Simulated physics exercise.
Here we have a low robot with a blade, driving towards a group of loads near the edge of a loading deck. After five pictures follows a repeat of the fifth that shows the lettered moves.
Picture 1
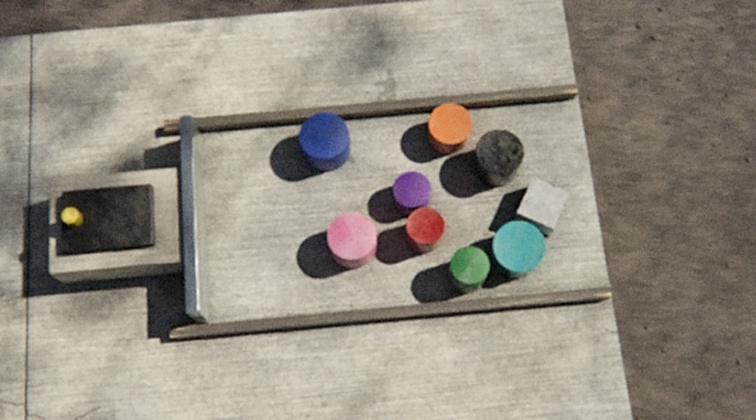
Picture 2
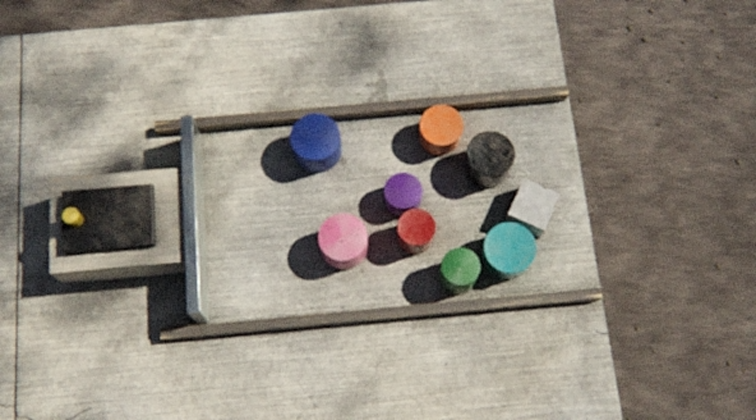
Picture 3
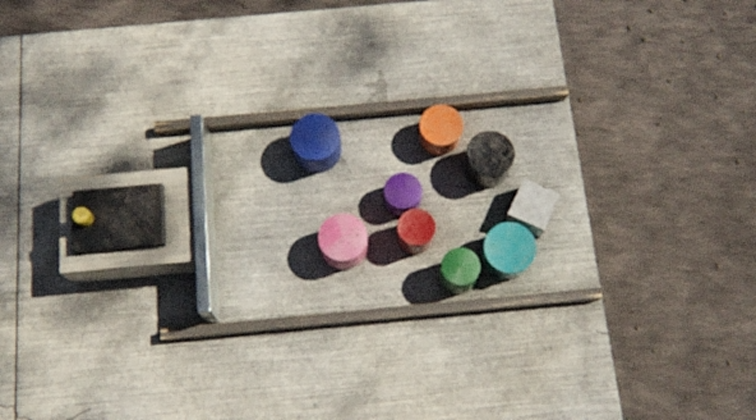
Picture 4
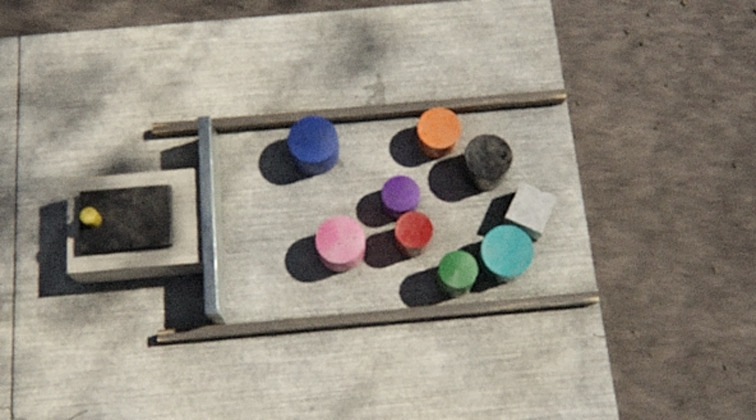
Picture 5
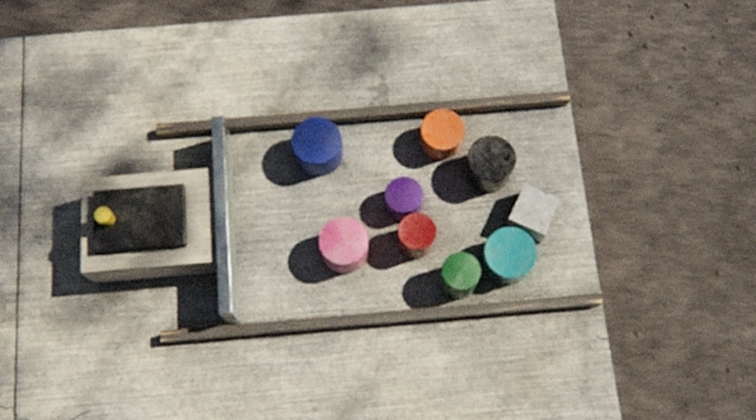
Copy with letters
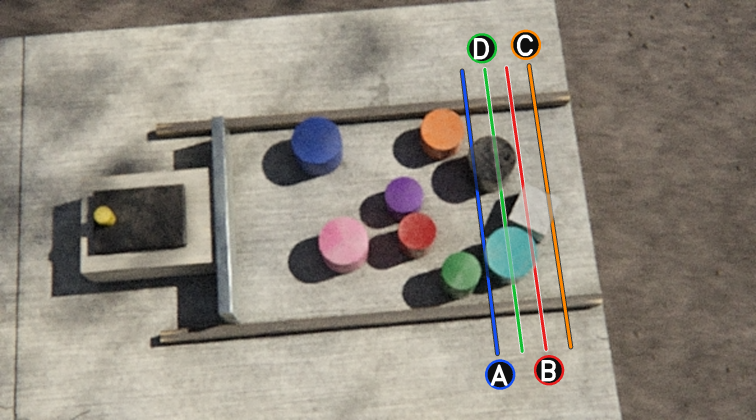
A low robot with a wide blade creeps a short way to the right along a pale, sunlit deck seen from high above, between two thin rails. Ahead of it stand blue, orange, black, purple, red, pink, green and teal round loads and a white crate near the deck's right edge. The loads stay in place on the deck while the camera shifts slightly.
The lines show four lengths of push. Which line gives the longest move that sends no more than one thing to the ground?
As far as mark D.
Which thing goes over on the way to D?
The white crate.
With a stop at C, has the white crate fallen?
Yes.
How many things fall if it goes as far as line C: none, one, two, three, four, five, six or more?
In all, five.
On the marked copy, A at (479, 206); B at (525, 202); C at (549, 200); D at (503, 204).
Taking D. A third of the way, robot (250, 209); blue canister (351, 144); pink canister (358, 244).
Two thirds of the way, robot (351, 200); orange pail (490, 126); red pail (494, 215).
When it is over, robot (430, 194); white crate over the edge; orange pail (564, 120); one fallen.
As for the rest, A is within the limit but short; B drops two; C drops five.
